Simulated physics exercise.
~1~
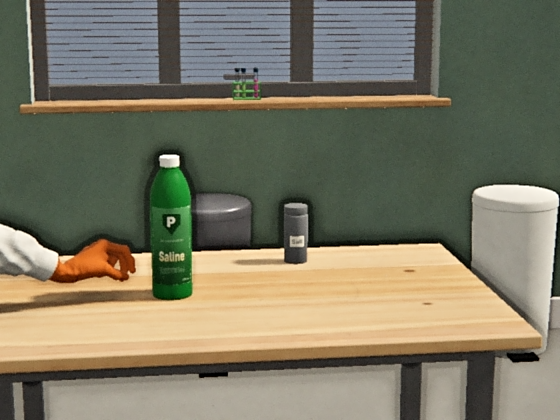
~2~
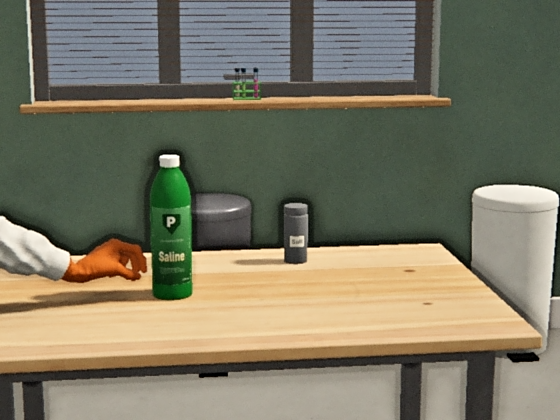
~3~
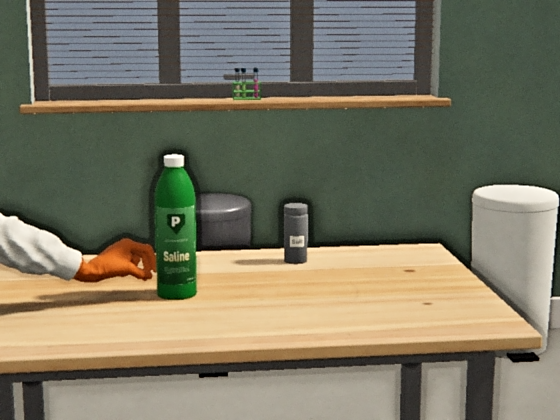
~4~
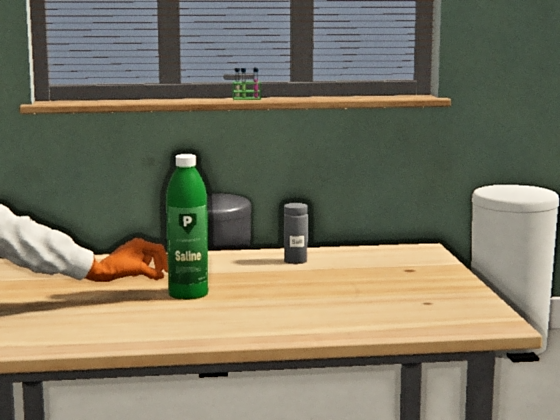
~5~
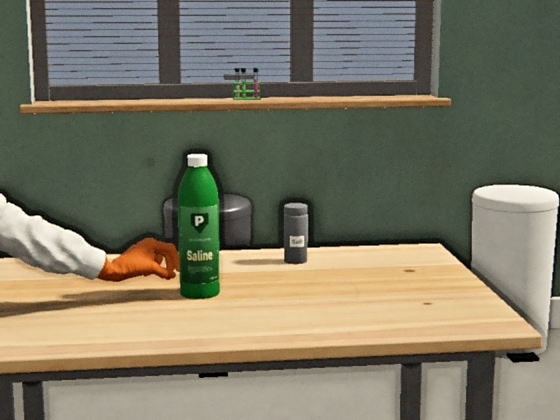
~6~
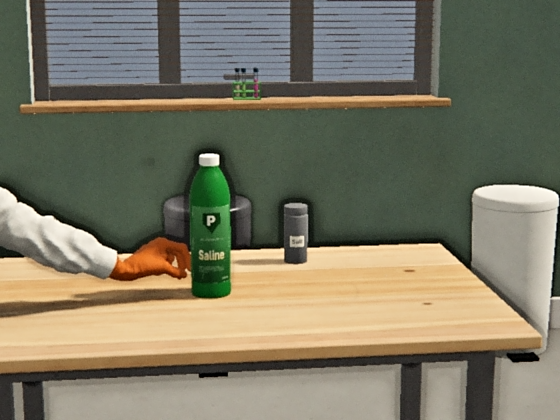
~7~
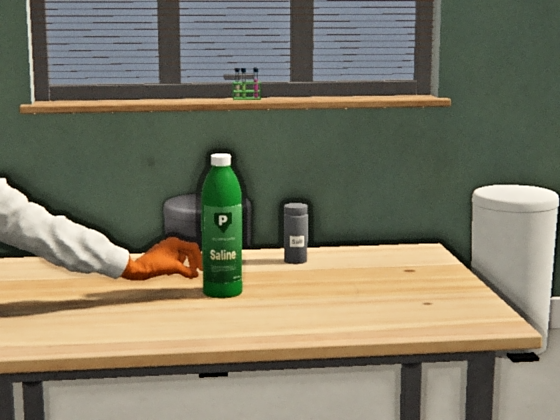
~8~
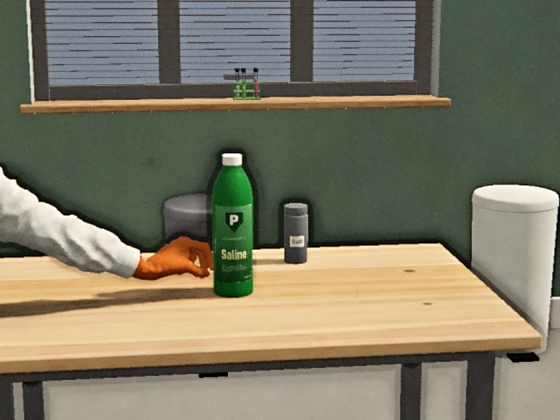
The clip shows an orange-gloved hand reaching from the left toward a green bottle on a wooden table, then pushing it steadily to the right, closer to a small grey shaker that stays still. The bottle ends upright, with the hand beside it.
